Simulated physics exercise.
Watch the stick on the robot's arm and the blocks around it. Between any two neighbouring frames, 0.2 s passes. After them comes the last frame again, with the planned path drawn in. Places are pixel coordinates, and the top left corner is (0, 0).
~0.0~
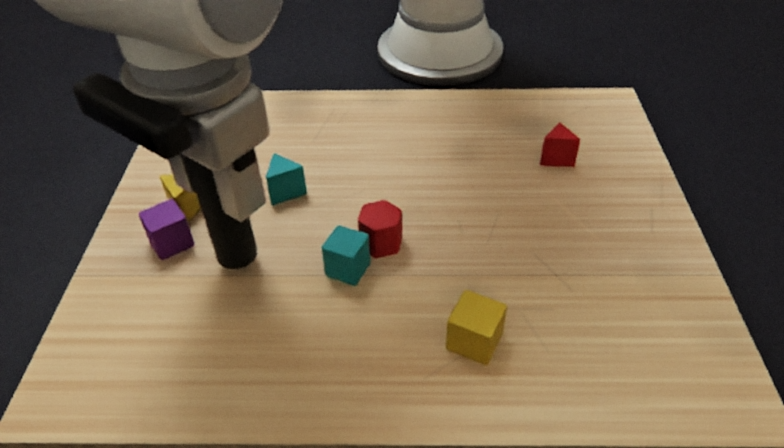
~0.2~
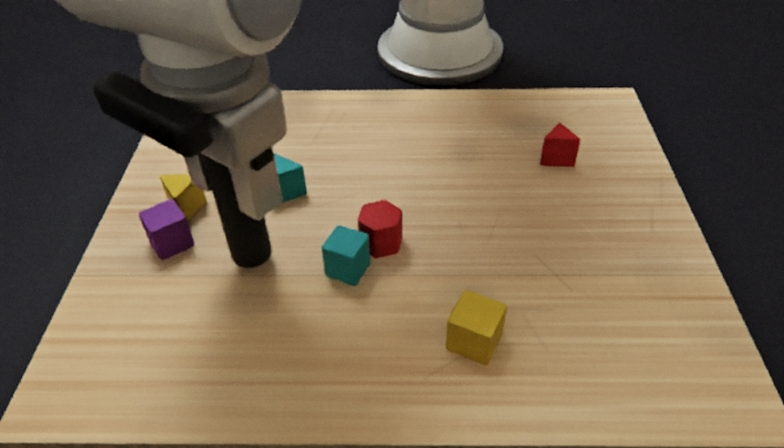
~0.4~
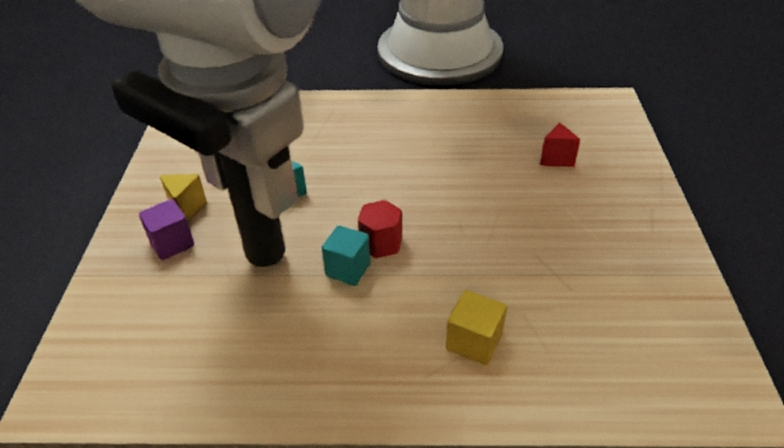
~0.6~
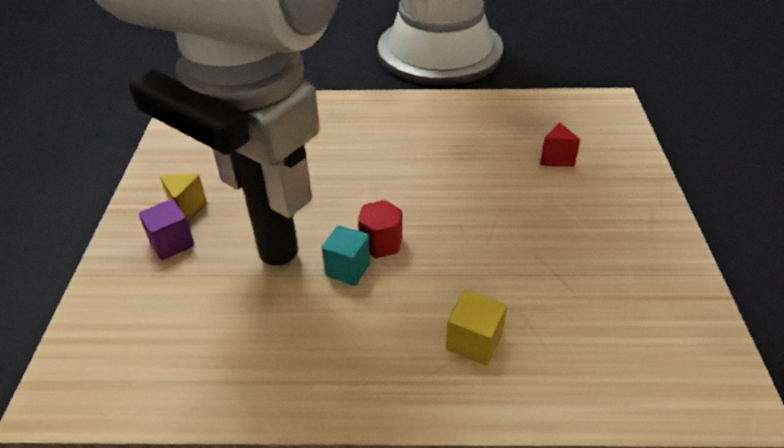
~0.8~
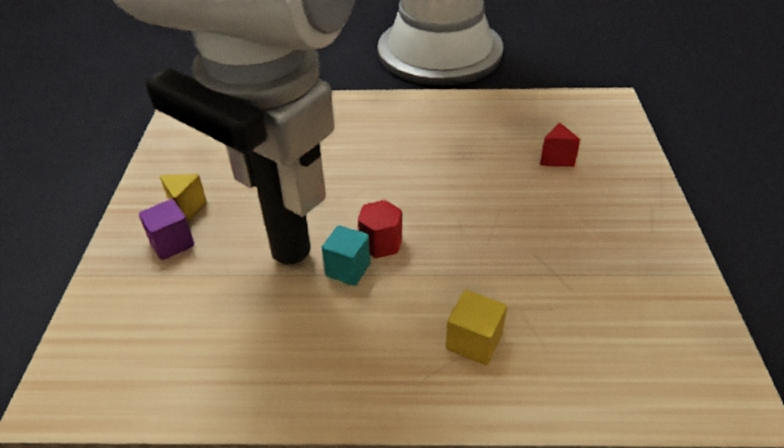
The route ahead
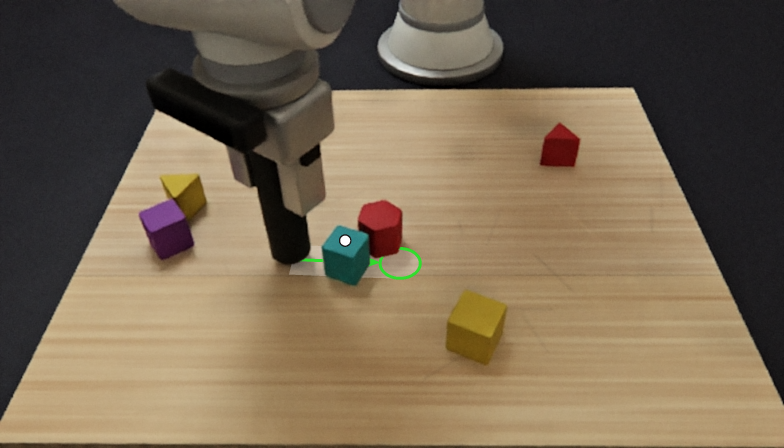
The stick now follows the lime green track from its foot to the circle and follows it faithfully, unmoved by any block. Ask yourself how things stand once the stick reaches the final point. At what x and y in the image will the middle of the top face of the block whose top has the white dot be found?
Close to (422, 259).
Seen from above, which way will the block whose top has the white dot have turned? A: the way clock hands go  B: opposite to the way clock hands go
I'll go with A - the way clock hands go.
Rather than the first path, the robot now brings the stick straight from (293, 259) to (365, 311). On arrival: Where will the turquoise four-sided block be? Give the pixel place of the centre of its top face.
It is going to be at (369, 246).
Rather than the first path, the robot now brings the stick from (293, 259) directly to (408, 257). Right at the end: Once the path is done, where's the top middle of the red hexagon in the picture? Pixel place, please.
The middle of its upper face will lie at (411, 201).
Drawn move, straight from (293, 259) to (400, 263); the dot is on the turquoise four-sided block.
What follows on the original path. Halfway along, stick (347, 252); turquoise four-sided block (379, 246).
At the end, stick (400, 254); turquoise triangular block still; turquoise four-sided block (422, 259), turned 40° clockwise; red hexagon (398, 206), turned 35° anticlockwise.
